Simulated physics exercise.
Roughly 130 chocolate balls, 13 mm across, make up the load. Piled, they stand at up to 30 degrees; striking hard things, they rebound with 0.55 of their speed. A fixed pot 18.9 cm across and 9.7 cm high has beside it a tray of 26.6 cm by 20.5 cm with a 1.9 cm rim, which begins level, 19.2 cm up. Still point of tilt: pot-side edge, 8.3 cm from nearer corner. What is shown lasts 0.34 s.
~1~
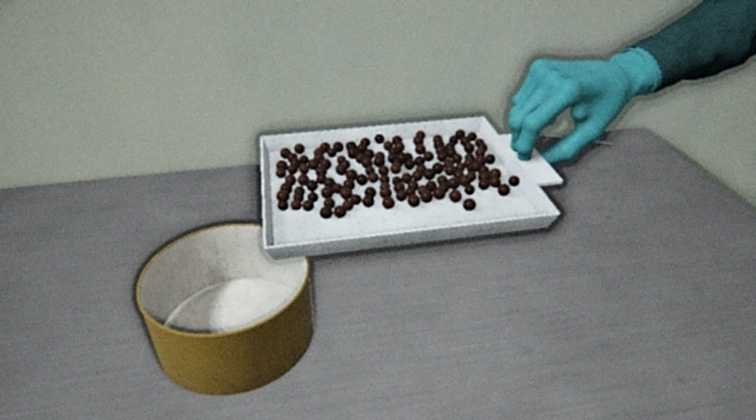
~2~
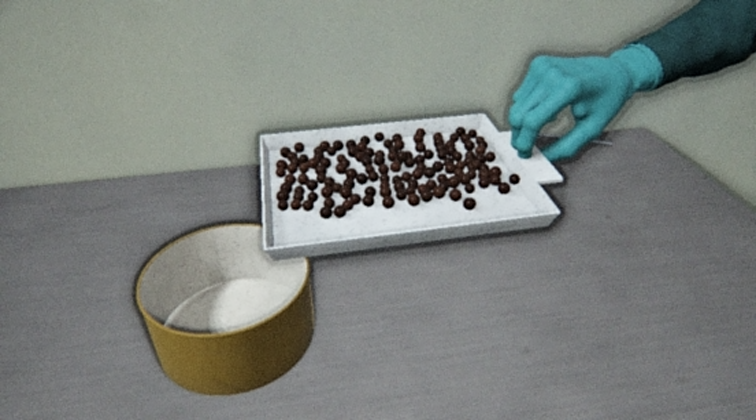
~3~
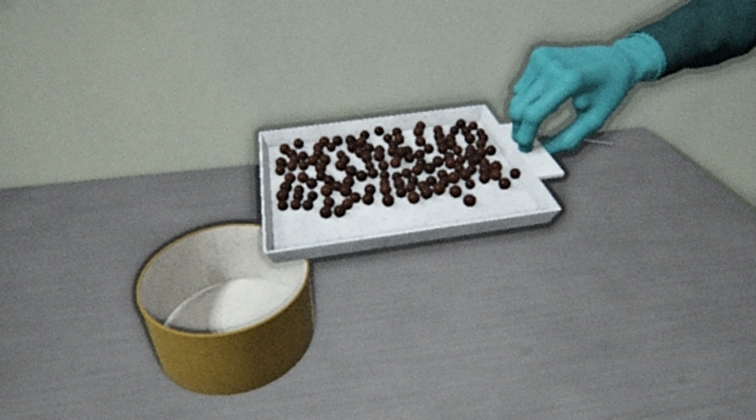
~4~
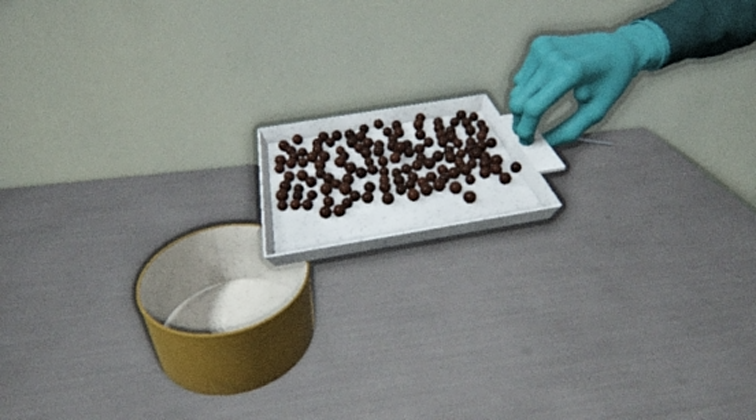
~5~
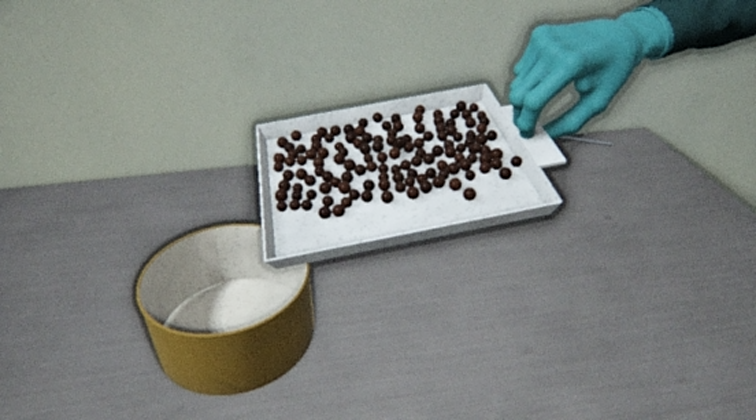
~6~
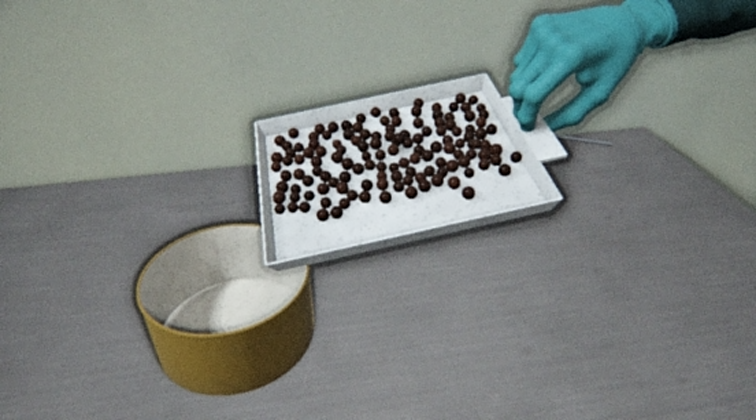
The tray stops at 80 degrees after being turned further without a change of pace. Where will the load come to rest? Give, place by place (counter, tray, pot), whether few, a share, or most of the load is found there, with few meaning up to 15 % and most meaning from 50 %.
For the counter I expect most; for the tray I expect few; for the pot I expect few.
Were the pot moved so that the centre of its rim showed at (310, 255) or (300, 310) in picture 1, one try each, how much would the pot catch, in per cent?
First try around 0 %, second around 100 %.
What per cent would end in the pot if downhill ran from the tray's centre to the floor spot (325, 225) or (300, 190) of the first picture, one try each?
The share comes to roughly 30 in a hundred, then roughly 75 in a hundred.
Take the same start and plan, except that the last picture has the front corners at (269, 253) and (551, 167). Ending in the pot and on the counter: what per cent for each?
Split: Pot = 40, counter = 60.
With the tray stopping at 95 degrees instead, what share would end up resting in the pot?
Roughly 5 percent.
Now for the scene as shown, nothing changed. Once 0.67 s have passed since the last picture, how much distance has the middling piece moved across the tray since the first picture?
Displacement on the tray: Roughly 9 cm.
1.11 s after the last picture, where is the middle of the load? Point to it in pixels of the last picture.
Expected load position: Near (337, 202).
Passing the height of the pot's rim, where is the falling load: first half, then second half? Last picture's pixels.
Earlier half at about (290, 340), later half at about (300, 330) in pixels.
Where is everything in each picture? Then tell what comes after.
Tray tilt 0 degrees, front corners at (272, 243) and (550, 210); middle of the pieces at (396, 169); pot at (225, 273), in the first frame.
Tray tilt 1 degrees, front corners at (272, 244) and (551, 209); middle of the pieces at (396, 167), in the second frame.
Tray tilt 4 degrees, front corners at (272, 247) and (551, 206), lowest corner left front; middle of the pieces at (395, 163), in the third frame.
Tray tilt 7 degrees, front corners at (272, 251) and (552, 202), lowest corner left front; middle of the pieces at (395, 158), in the fourth frame.
Tray tilt 10 degrees, front corners at (272, 254) and (552, 199), lowest corner left front; middle of the pieces at (395, 154), in the fifth frame.
Tray tilt 13 degrees, front corners at (272, 258) and (553, 195), lowest corner left front; middle of the pieces at (393, 150); pot at (225, 273), in the sixth frame.
Then, 0.67 s after the last picture, tilt 45 degrees; the tray holds 100 %, the pot 0 %.
Then, 1.11 s after the last picture, tilt 65 degrees; the tray holds 100 %, the pot 0 %.
Then, 1.63 s after the last picture, tilt 80 degrees; the tray holds 10 %, the pot 5 %.
In the end, counter 95 %, tray 0 %, pot 5 %.
